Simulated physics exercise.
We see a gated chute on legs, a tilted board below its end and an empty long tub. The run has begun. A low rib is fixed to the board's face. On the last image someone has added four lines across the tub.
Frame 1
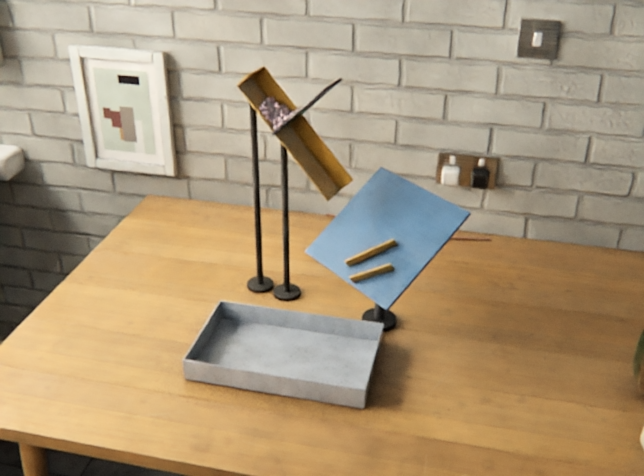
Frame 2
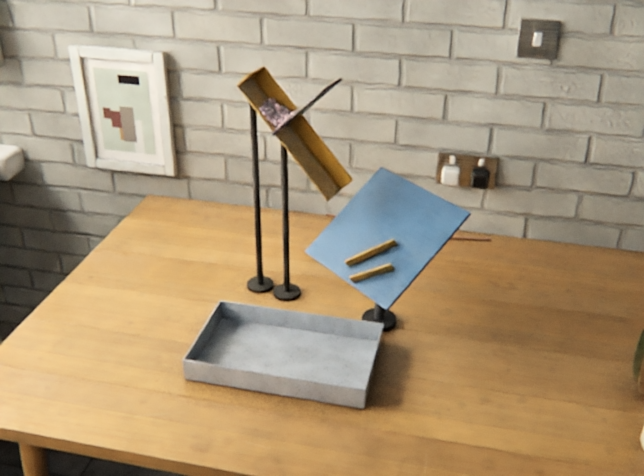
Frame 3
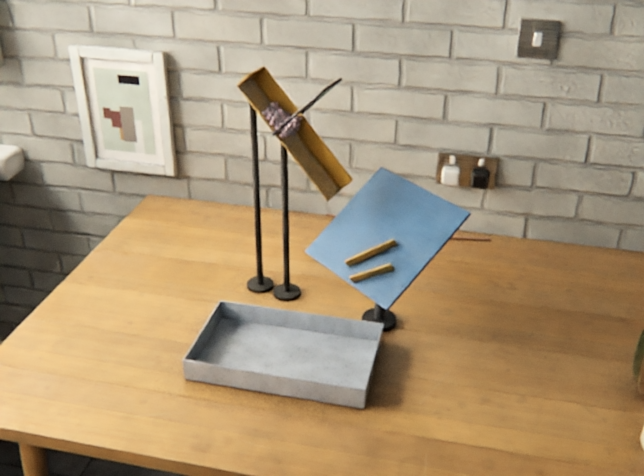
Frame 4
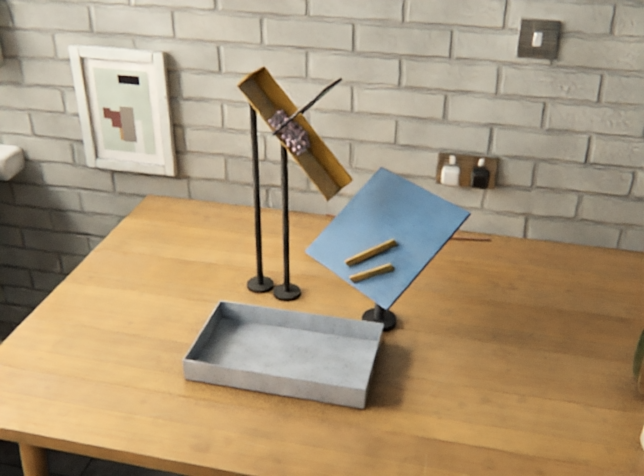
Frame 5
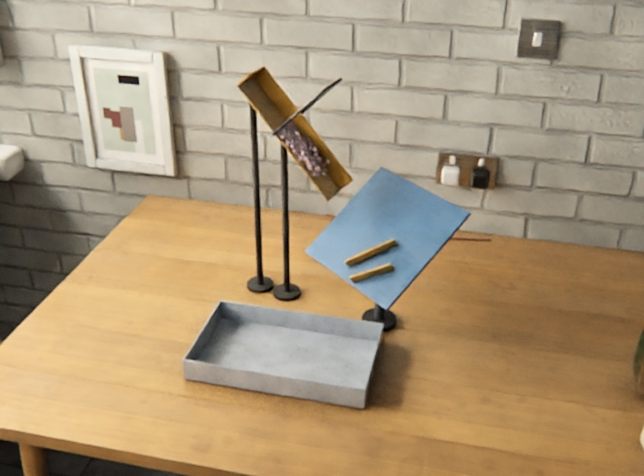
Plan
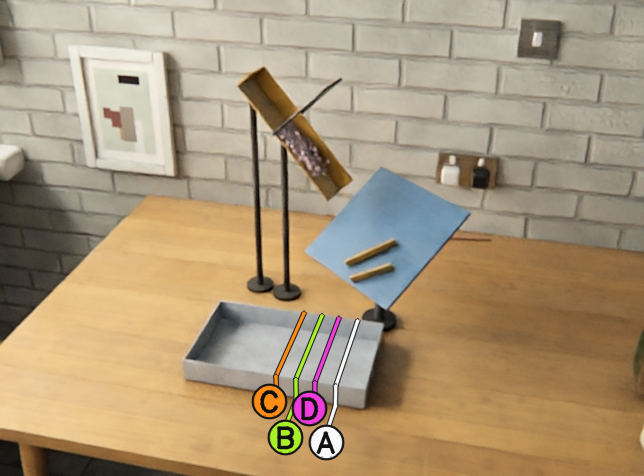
The clip shows a sloping yellowish chute on black legs above a tilted blue board and an empty grey tub on a wooden table, as small pale beads slide down the chute past a thin gate toward its lower right.
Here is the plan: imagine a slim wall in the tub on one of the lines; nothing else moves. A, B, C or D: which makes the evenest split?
C works best here.
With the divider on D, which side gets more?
More lands on the left.
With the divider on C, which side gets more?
The left side.
On the marked copy, line A crosses the front rim at (336, 385); line B crosses the front rim at (296, 378); line C crosses the front rim at (276, 375); line D crosses the front rim at (315, 381).
For line A, of what is caught, all but a few on the left of the divider, only a few on the right.
For line B, of what is caught, all but a few on the left of the divider, a small share on the right.
For line C, of what is caught, close to two thirds on the left of the divider, close to a third on the right.
For line D, of what is caught, all but a few on the left of the divider, only a few on the right.
